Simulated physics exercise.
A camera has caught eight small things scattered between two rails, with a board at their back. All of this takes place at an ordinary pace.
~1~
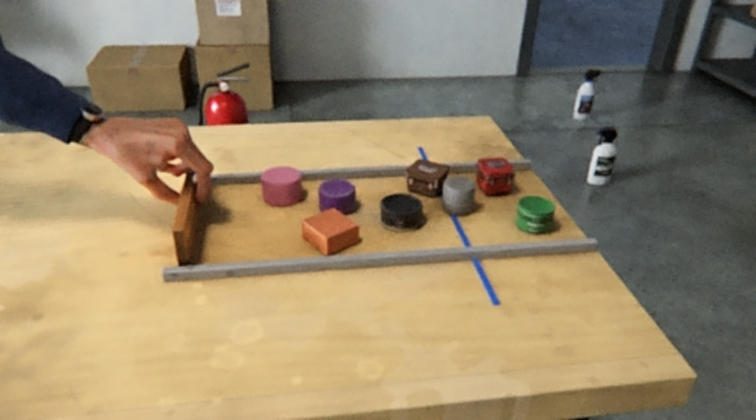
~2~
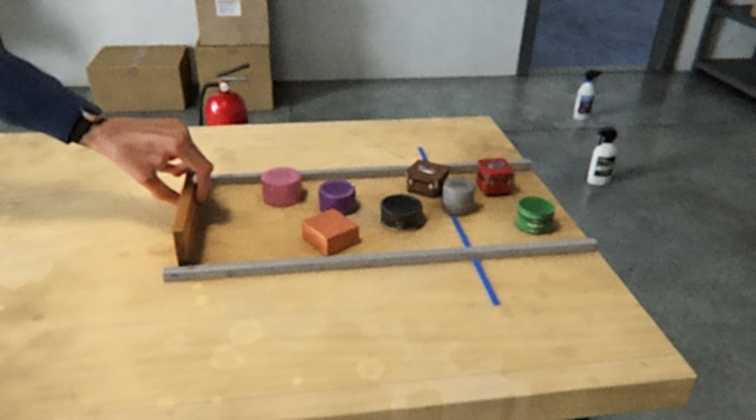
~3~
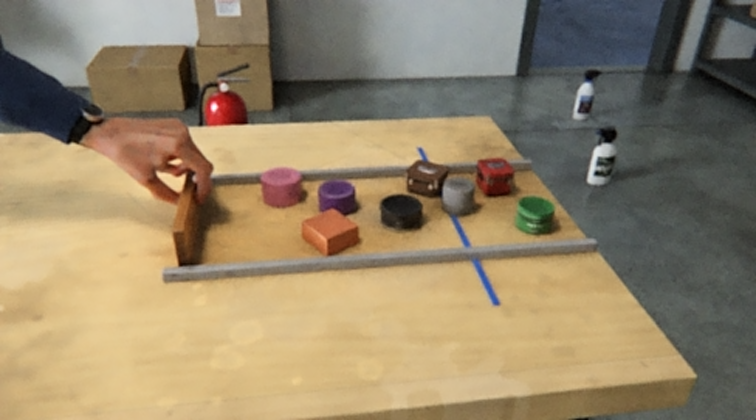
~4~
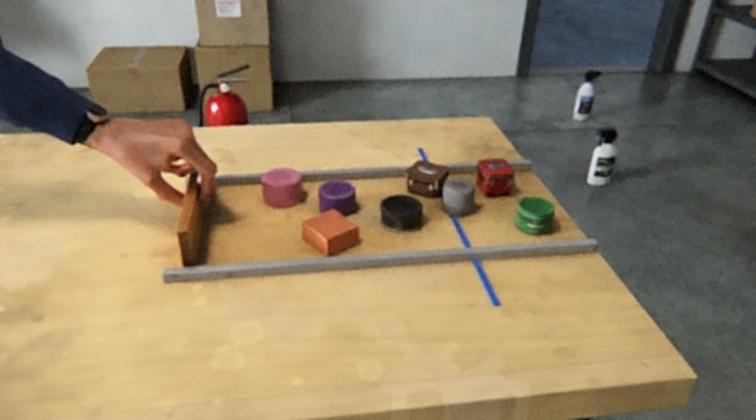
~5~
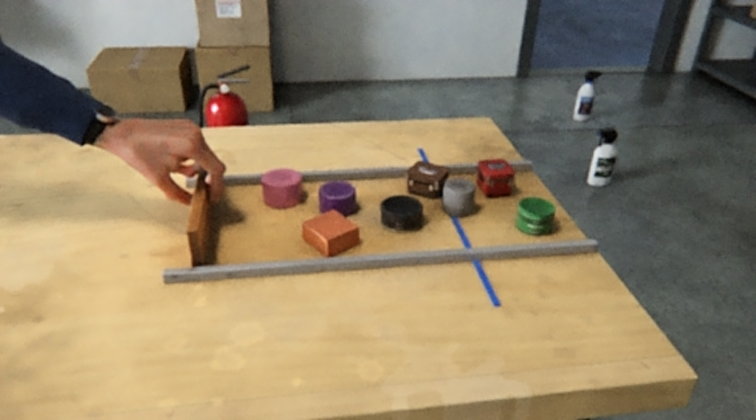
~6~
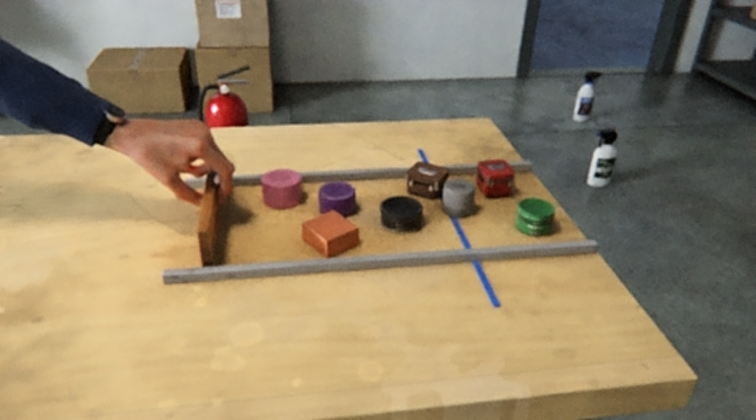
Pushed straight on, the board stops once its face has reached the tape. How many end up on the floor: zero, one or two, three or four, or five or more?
The count that falls off is none.
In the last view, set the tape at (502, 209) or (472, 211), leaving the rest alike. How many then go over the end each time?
1, then 0.
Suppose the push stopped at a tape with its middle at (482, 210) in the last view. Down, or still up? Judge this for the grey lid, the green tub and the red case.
In that case the grey lid hangs on, the green tub hangs on and the red case slides off.
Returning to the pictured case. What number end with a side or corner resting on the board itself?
The figure is 3.
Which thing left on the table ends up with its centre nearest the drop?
Red case.
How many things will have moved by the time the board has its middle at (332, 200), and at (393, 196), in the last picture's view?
The counts are 3 and 6.
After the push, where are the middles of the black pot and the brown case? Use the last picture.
The first comes to rest at (489, 211), and the second at (491, 178).
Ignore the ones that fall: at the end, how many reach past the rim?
I make it 0.
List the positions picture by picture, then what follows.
Green tub (535, 215); red case (495, 177); grey lid (458, 196); board (191, 205); tape (450, 210), in the first picture.
Red case (495, 177); board (191, 206), in the second picture.
Grey lid (458, 196); purple lid (337, 198), in the third picture.
Green tub (535, 216); orange block (330, 232), in the fourth picture.
Red case (495, 178); pink lid (282, 188), in the fifth picture.
Green tub (535, 217); red case (495, 178); grey lid (459, 198); board (213, 206); tape (451, 212), in the sixth picture.
Early on, none off yet; green tub at rest near (535, 217); red case at rest near (495, 178); grey lid at rest near (459, 198).
A while later, none off yet; green tub at rest near (535, 217); red case at rest near (495, 178); grey lid at rest near (461, 197).
Finally, the number that fall off is zero.
